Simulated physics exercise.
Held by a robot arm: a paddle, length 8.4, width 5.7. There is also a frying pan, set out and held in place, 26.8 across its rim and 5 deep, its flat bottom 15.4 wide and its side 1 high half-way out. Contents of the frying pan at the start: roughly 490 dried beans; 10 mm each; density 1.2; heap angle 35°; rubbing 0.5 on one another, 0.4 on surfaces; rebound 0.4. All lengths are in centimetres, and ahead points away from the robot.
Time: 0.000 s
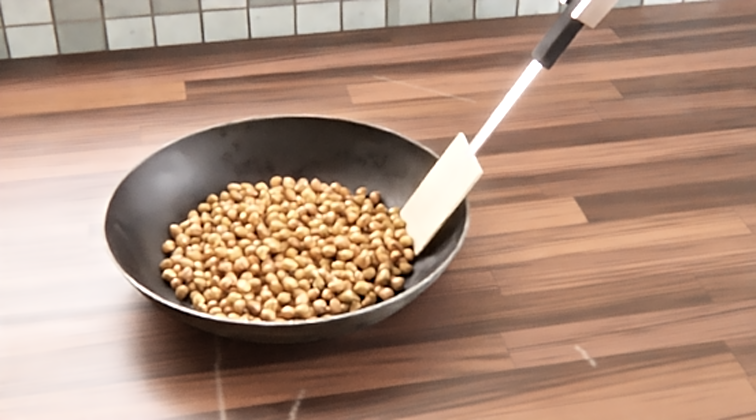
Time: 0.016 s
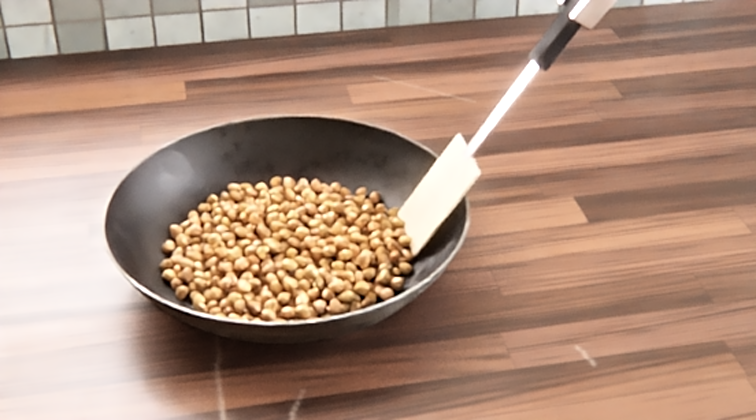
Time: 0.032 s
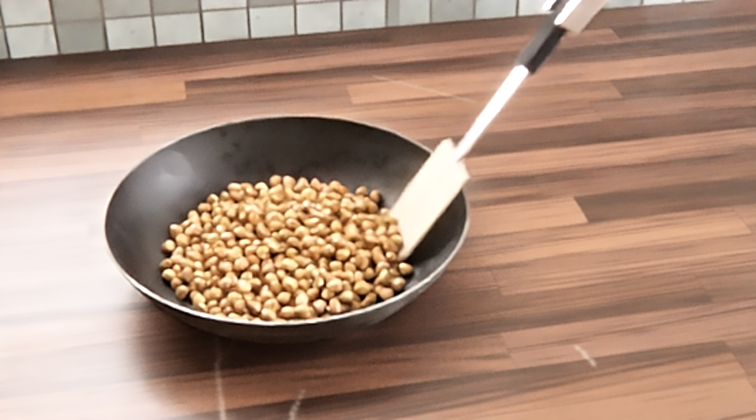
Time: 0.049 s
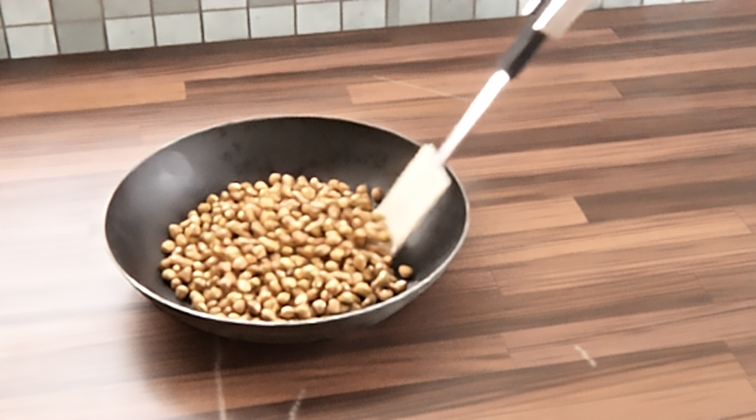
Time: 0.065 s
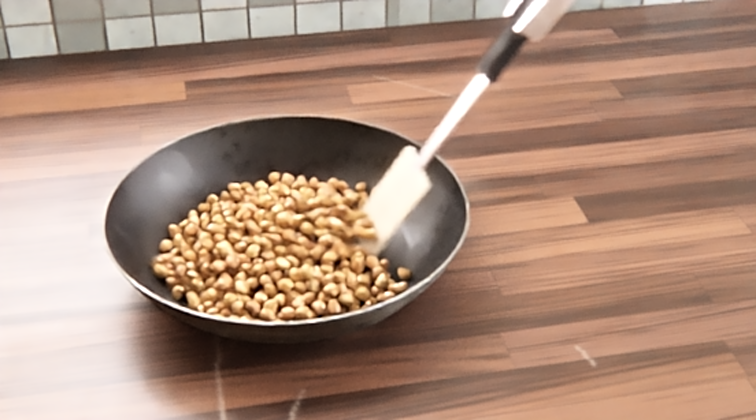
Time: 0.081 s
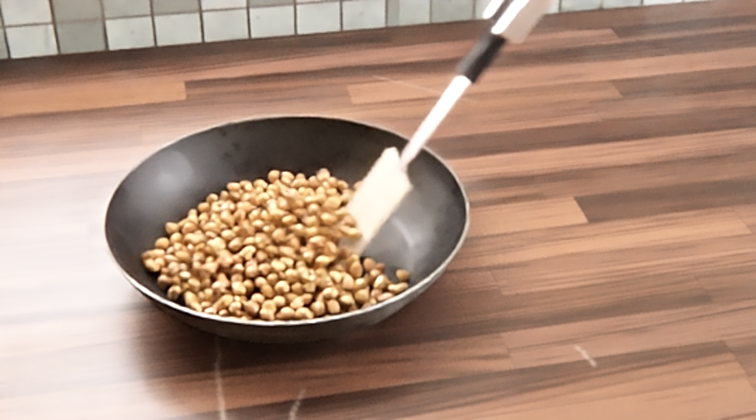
At the start, a pale paddle on a metal handle rests against the right side of a dark frying pan holding a heap of brown beans on a wooden counter. The paddle then sweeps left through the pan, pushing the beans into a taller pile and baring the pan's surface behind it.
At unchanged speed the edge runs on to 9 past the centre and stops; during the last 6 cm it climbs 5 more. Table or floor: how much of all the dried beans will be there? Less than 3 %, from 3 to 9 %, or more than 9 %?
From 3 to 9 %.
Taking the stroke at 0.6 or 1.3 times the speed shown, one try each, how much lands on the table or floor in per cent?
The two tries give roughly 0 and 10 in a hundred.
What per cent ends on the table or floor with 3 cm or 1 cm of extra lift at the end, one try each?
First try about 10 %, second try about 5 %.
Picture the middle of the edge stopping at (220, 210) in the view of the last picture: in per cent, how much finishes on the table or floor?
Around 0 percent.
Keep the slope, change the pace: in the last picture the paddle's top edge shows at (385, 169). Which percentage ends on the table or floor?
That share would be some 10 percent.
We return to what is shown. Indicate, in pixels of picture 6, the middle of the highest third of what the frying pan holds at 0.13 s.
Around (250, 242).
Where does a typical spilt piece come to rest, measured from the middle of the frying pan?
I'd say some 34 centimetres, give or take.
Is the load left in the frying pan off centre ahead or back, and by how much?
It sits near 4.0 centimetres ahead of centre.
After 0.13 s, sloping 56°, highest piece 7 above the table; 488 in the frying pan.
After 0.18 s, sloping 56°, highest piece 7 above the table; 488 in the frying pan.
After 0.40 s, sloping 56°, highest piece 5 above the table; 462 in the frying pan, 26 on the table or floor.
After 1.45 s, sloping 56°, highest piece 5 above the table; 462 in the frying pan, 26 on the table or floor.
In the end, 462 in the frying pan, 26 on the table or floor. That is 5 % on the table or floor.
